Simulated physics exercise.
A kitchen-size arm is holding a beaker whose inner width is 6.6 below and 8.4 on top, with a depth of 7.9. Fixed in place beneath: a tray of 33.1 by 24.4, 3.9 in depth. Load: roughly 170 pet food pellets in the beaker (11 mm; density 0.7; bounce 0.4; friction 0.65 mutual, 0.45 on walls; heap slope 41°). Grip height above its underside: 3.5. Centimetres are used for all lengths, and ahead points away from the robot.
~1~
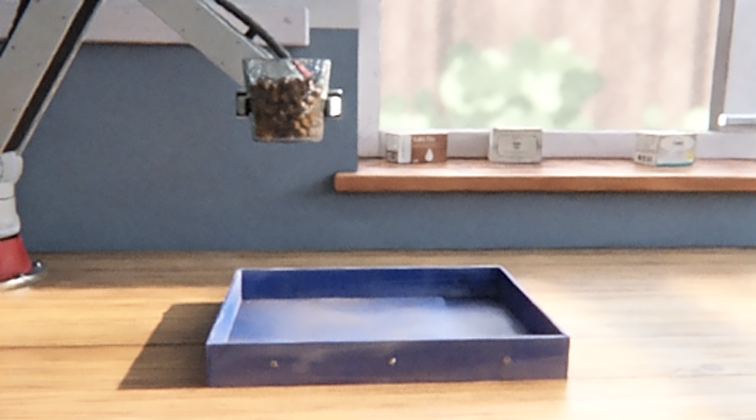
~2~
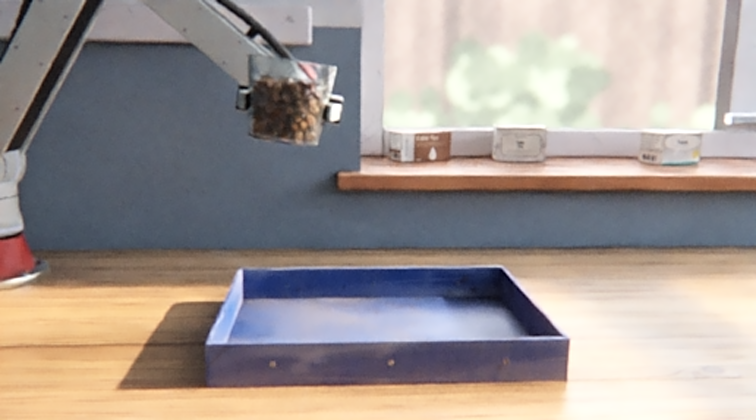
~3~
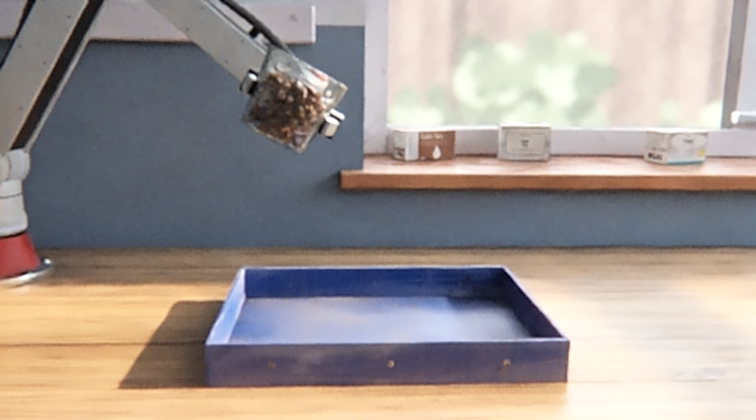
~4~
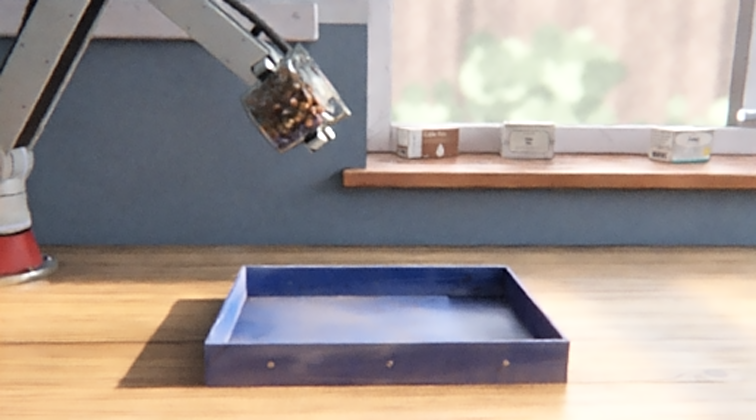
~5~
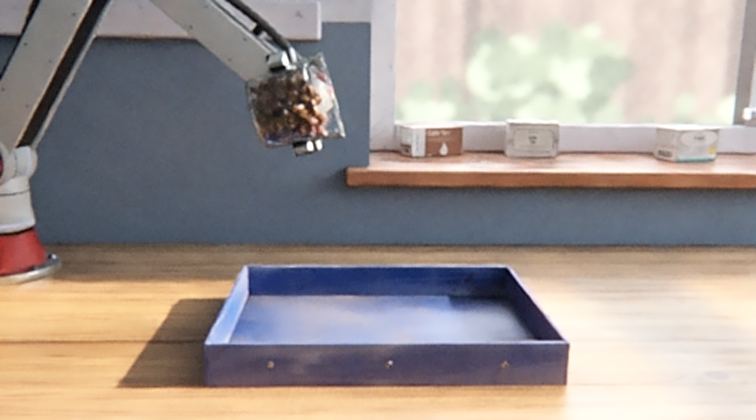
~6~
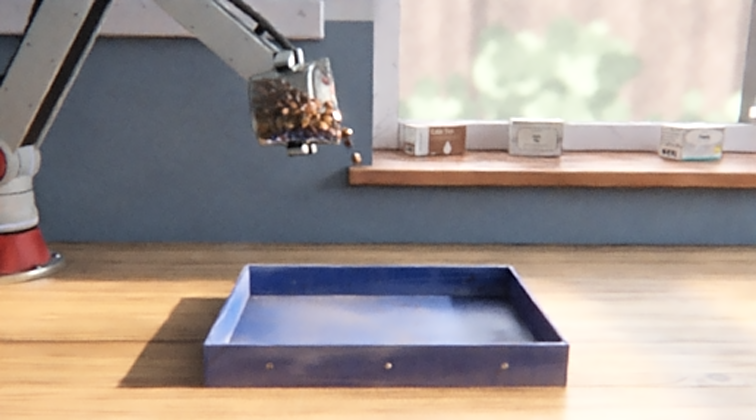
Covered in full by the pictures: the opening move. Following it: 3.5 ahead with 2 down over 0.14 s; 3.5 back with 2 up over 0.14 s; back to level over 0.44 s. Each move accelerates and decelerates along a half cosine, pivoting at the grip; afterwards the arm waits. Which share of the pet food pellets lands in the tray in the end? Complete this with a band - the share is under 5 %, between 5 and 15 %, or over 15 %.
The share is over 15 %.
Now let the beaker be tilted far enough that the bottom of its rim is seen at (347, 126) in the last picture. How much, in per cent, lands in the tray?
The share is about 10 percent.
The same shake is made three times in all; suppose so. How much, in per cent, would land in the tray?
It would come to about 45 %.
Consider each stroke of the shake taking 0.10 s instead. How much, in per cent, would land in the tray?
Then about 35 per cent.
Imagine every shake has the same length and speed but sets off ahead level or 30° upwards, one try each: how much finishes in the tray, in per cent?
It comes to around 40 per cent on the first try and around 50 per cent on the second.
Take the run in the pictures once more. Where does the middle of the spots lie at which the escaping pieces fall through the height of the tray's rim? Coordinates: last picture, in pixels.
Close to pixel (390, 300).
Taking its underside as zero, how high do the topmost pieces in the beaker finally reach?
Around 7.0 cm up.
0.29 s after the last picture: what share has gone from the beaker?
Share gone by then: Close to 15 %.
Then, 0.29 s after the last picture, tilted 82° forward, highest piece 26 above the table; 139 in the beaker, 9 in the tray, 19 in flight or on a rim.
Then, 0.58 s after the last picture, tilted 20° forward, highest piece 28 above the table; 132 in the beaker, 35 in the tray.
Then, 0.92 s after the last picture, level, highest piece 28 above the table; 132 in the beaker, 35 in the tray.
Then, 1.97 s after the last picture, level, highest piece 28 above the table; 132 in the beaker, 35 in the tray.
Final count, 132 in the beaker, 35 in the tray. That is 21 % in the tray.
